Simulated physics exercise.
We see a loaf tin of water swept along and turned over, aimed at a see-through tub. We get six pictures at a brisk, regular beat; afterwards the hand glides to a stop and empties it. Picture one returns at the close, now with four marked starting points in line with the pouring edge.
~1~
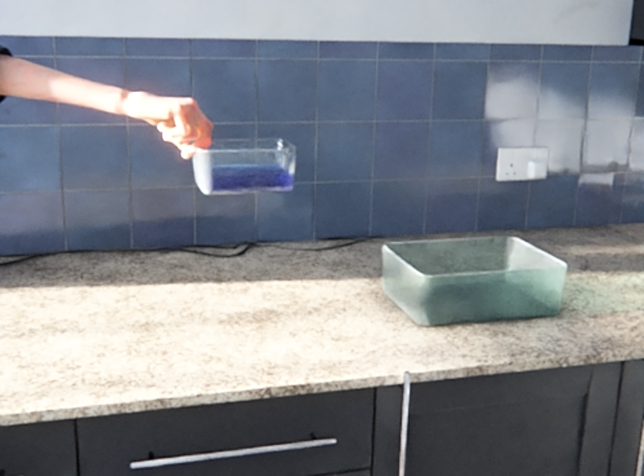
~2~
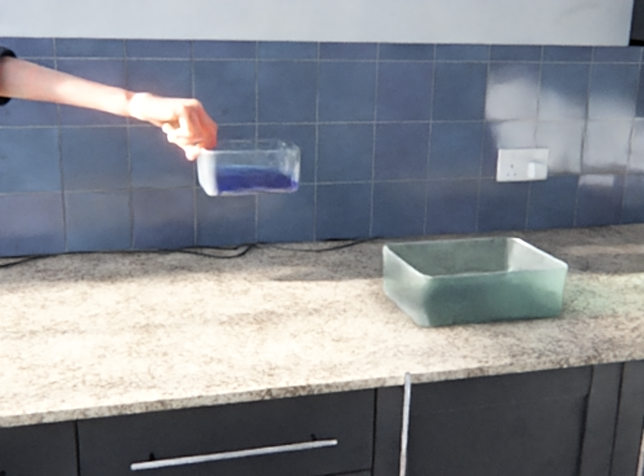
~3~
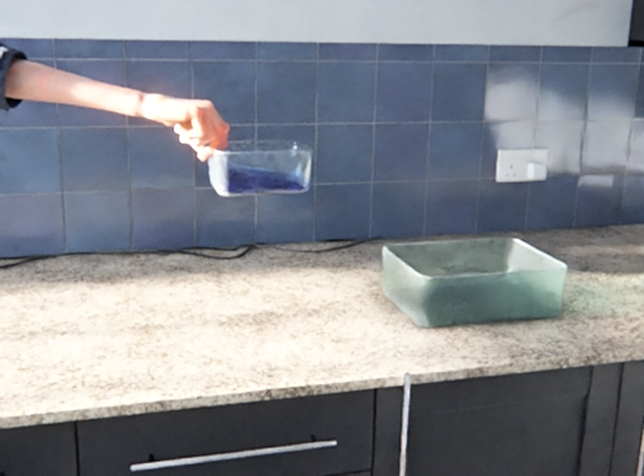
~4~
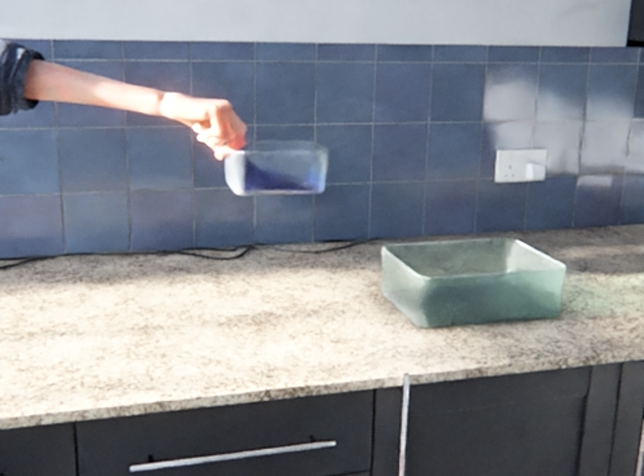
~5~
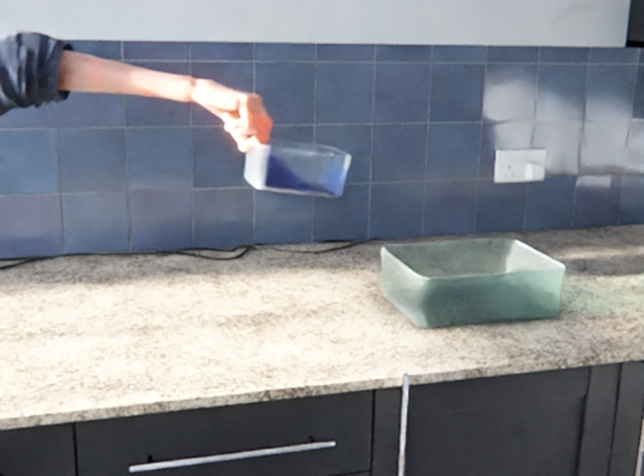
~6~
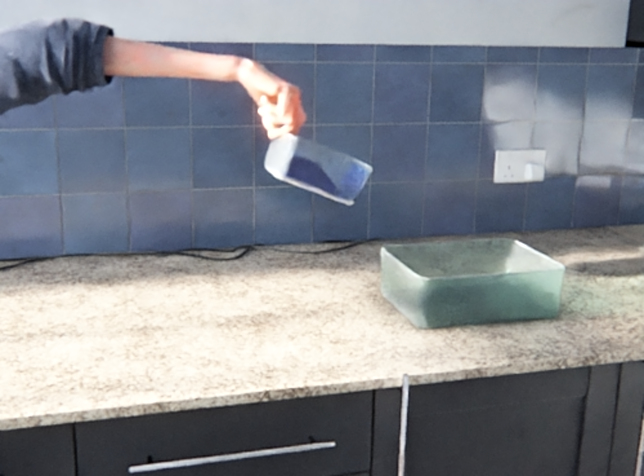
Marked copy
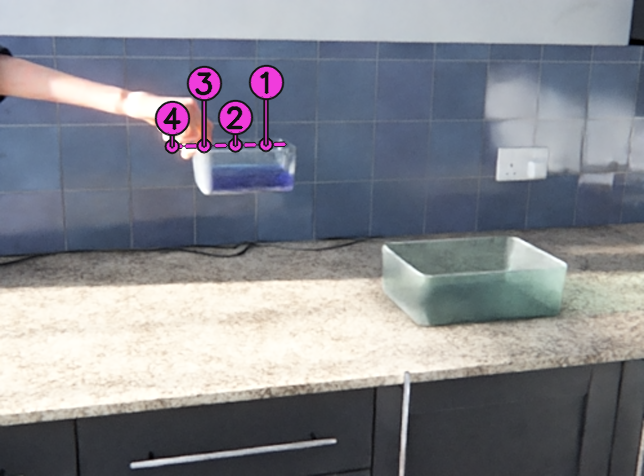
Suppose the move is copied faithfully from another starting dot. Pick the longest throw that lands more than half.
2 is the one.
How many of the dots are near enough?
Two.
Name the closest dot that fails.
That would be 3.
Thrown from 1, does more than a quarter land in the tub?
Yes, it does.
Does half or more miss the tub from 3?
Yes, it does.
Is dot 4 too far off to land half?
Yes, it does.
On the marked copy, 1 at (266, 144); 2 at (235, 145); 3 at (204, 145); 4 at (172, 146).
For dot 1, about 77 % lands in the tub, 16 % falls short and 7 % goes beside or beyond.
For dot 2, about 67 % lands in the tub, 24 % falls short and 9 % goes beside or beyond.
For dot 3, about 39 % lands in the tub, 55 % falls short and 6 % goes beside or beyond.
For dot 4, about 19 % lands in the tub, 77 % falls short and 4 % goes beside or beyond.
